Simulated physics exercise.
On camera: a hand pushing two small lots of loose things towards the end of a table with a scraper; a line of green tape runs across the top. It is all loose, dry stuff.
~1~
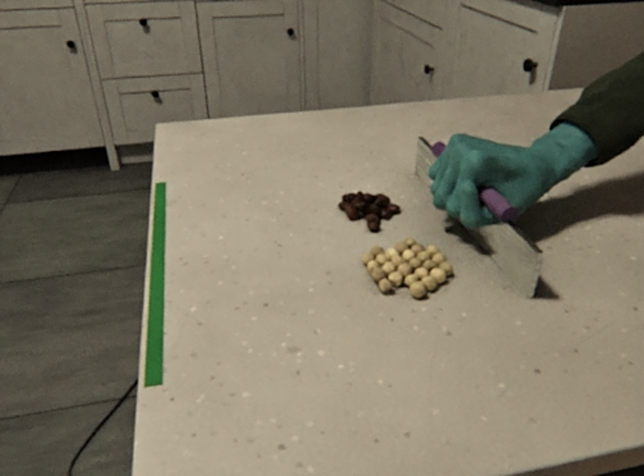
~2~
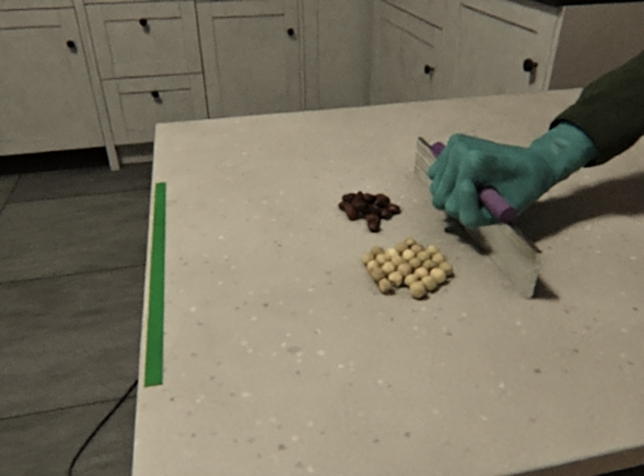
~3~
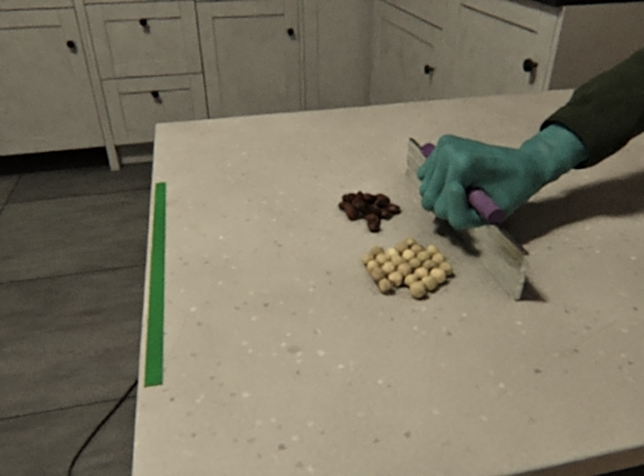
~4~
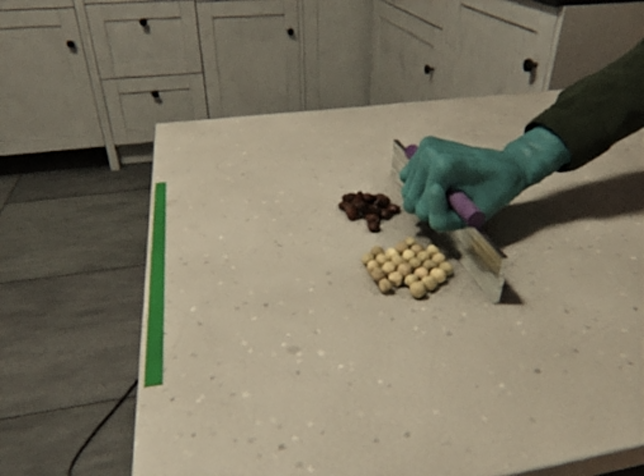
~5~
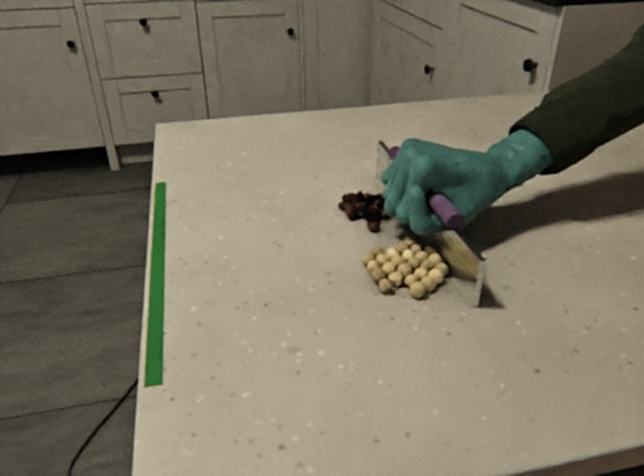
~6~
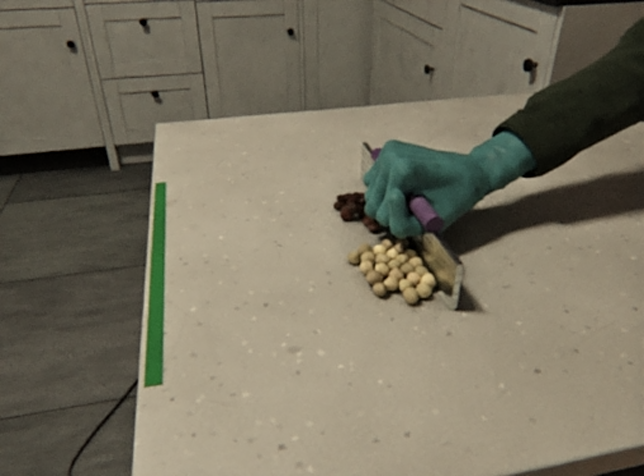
On a pale speckled countertop, a gloved hand slides a scraper left, pushing two small piles.
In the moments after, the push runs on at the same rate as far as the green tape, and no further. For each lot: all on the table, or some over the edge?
Near lot: It partly drops off. Far lot: It partly drops off.
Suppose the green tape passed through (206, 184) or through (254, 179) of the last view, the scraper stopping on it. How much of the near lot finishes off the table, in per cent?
About 0 and 0 per cent.
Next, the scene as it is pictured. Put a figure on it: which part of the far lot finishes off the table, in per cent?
Roughly 100 in a hundred.
Then, 0.85 s on from there, scraper still moving, near (274, 206); near lot all on the table, its front near (243, 284); far lot all on the table, its front near (232, 213).
Then, 1.72 s on from there, scraper stopped at the green tape; near lot near half over the edge; far lot the whole lot over the edge.
Then, 2.00 s on from there, scraper stopped at the green tape; near lot all but a few over the edge; far lot the whole lot over the edge.
In the end, scraper stopped at the green tape; near lot all but a few over the edge; far lot the whole lot over the edge.
